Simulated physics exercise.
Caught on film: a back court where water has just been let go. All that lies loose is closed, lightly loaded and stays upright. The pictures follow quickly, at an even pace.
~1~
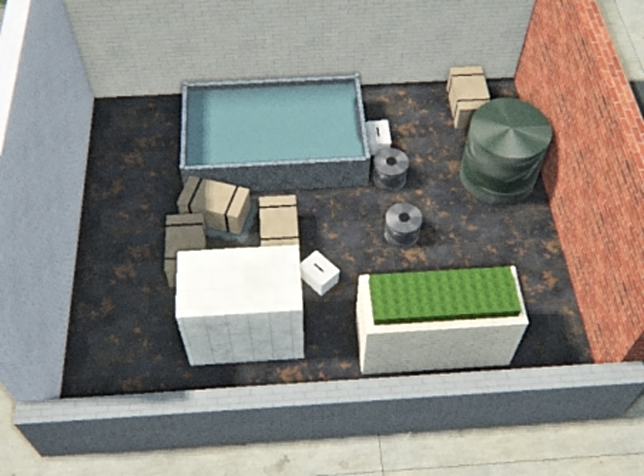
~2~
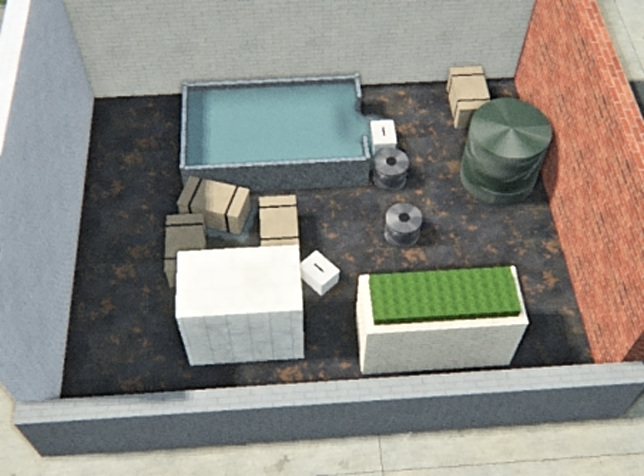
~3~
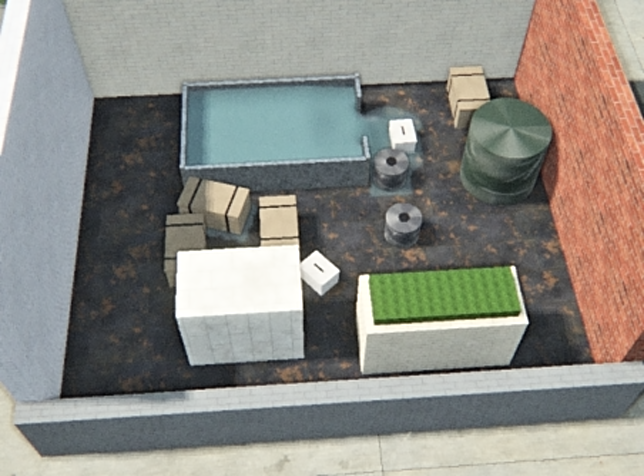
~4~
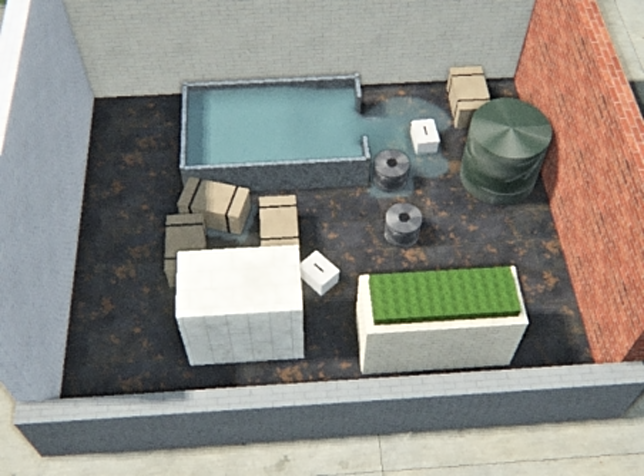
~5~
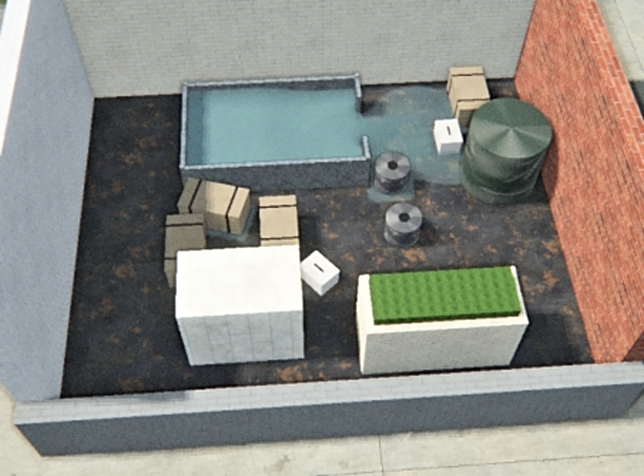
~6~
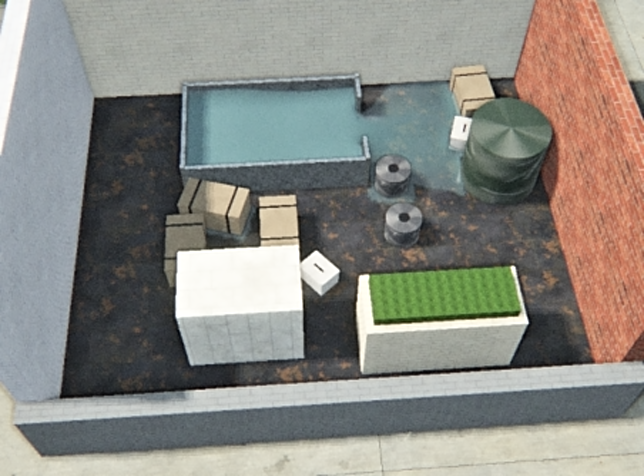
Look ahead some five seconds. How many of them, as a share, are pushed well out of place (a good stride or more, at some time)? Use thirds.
That comes to not even a third.
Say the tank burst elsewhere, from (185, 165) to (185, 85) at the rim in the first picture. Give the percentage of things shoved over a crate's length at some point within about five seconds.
Near 20 in a hundred.
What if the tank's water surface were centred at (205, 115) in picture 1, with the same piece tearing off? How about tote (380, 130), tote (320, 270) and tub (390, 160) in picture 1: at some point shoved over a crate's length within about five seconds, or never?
As listed: Moved that far, short of that, yes.
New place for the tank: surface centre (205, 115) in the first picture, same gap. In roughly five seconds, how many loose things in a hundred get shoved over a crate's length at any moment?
I make it 40 per cent.
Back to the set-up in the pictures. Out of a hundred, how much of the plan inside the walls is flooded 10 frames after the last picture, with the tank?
Some 35 per cent.
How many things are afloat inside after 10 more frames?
2 of them.
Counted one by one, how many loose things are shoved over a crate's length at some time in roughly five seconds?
I count 2.
A moment on, 1 of 8 are well off their spots; 0 afloat.
Next, 2 of 8 are well off their spots; 2 afloat.
Later, 1 of 8 are well off their spots; 2 afloat.
In the end, 1 of 8 are well off their spots, and 2 have been at some point; 2 afloat.
